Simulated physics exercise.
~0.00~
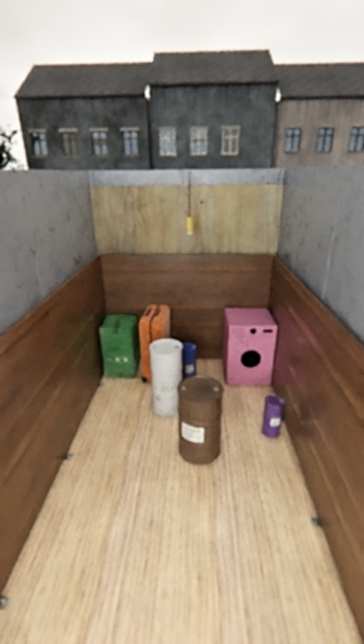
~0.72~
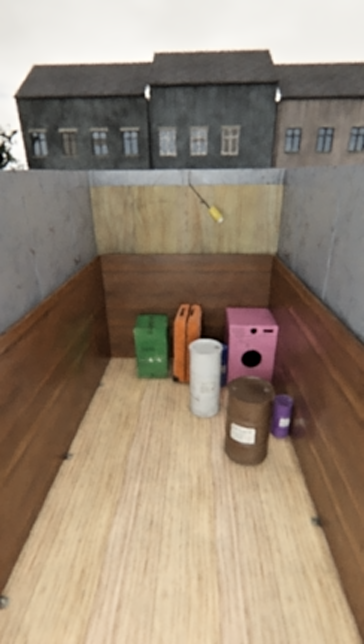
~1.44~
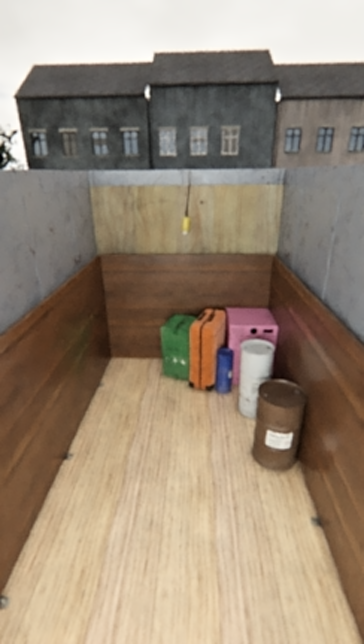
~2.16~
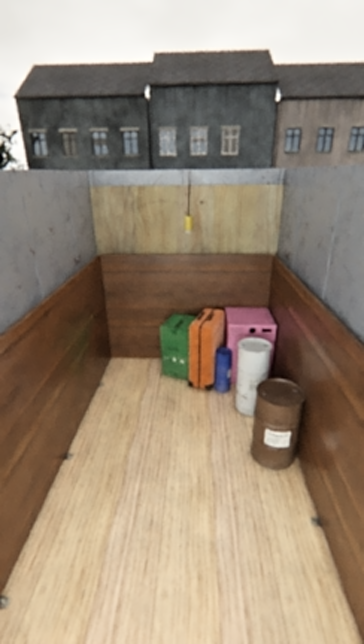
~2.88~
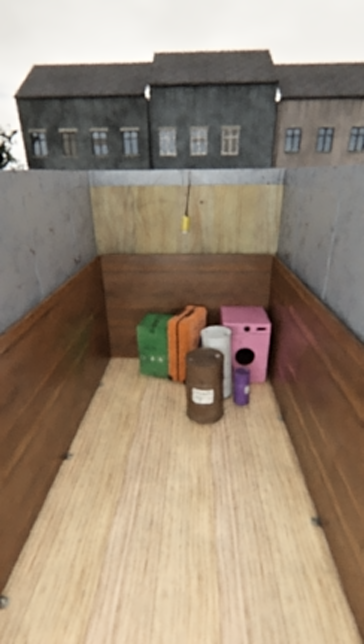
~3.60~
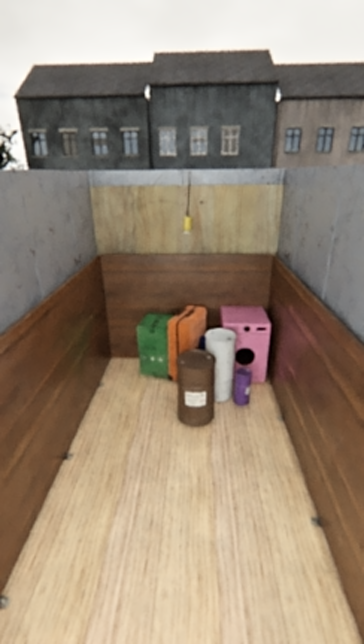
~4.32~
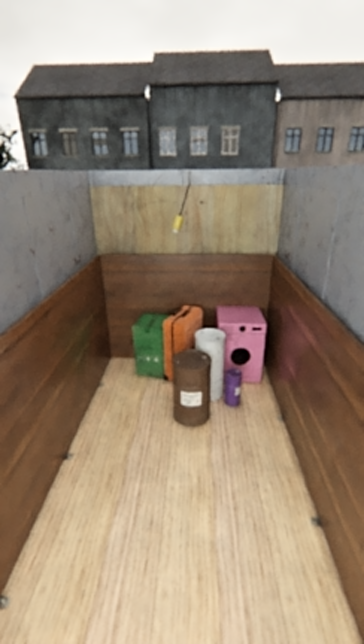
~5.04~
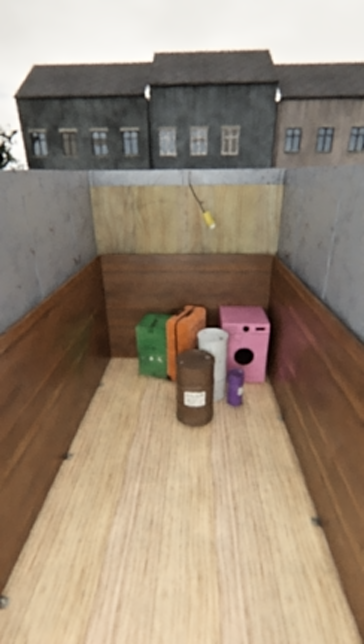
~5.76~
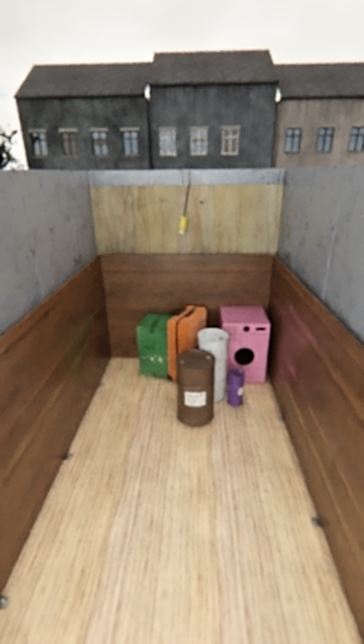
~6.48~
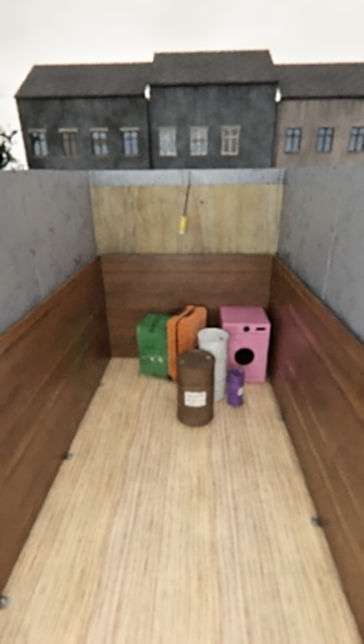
The drums, canisters and cases in the walled wooden bay slid right and bunched against the side beside the pink appliance, then shifted back left and came to rest huddled around its front and left side, all still upright, while a lamp swung overhead.
